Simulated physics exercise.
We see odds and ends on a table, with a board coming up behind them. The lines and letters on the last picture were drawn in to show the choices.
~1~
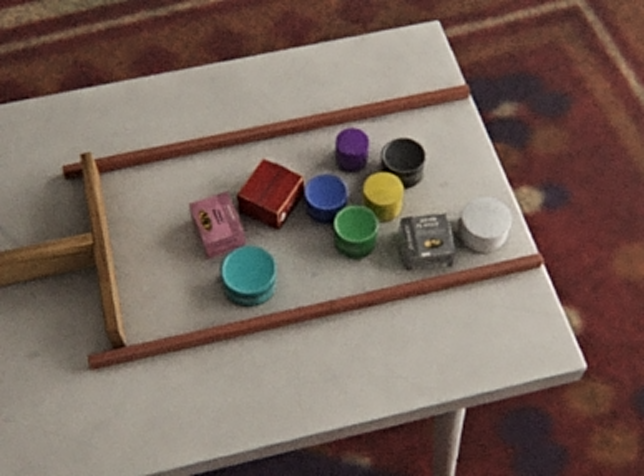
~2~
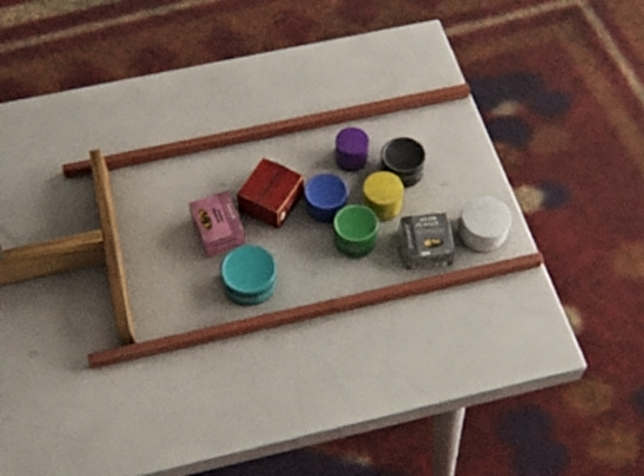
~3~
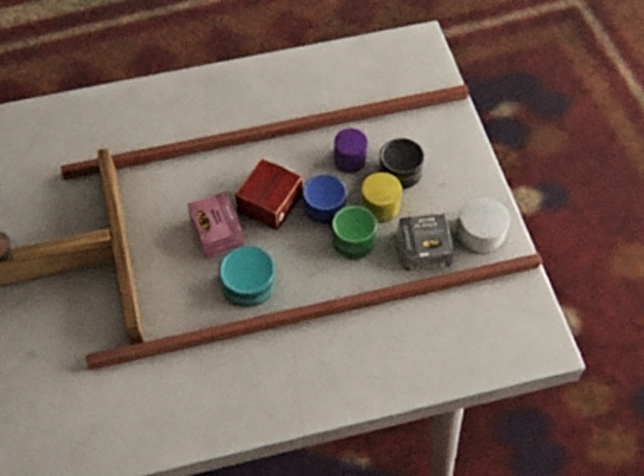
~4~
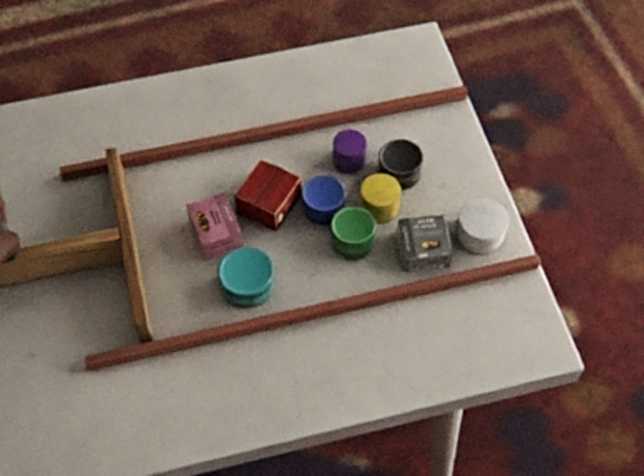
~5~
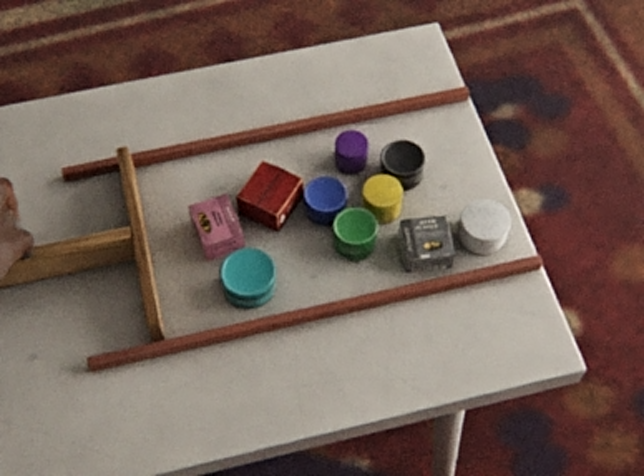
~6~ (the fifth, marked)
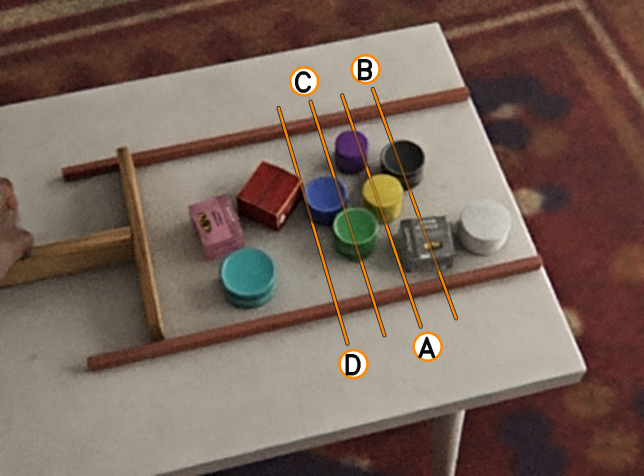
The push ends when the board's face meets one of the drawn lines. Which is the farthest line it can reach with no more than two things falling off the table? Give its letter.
At B, and not beyond.
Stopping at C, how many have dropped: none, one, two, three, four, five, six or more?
In all, none.
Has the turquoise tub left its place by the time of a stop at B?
Yes.
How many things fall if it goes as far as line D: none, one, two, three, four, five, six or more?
The count is none.
On the marked copy, A at (379, 202); B at (411, 195); C at (345, 209); D at (310, 217).
Taking B. A third of the way, board (238, 209); yellow tin (393, 201); turquoise tub (285, 270).
Two thirds of the way, board (335, 188); white pot (501, 229); yellow tin (438, 196).
When it is over, board (409, 172); white pot over the edge; yellow tin over the edge; two fallen.
As for the rest, A is within the limit but short; C is within the limit but short; D is within the limit but short.
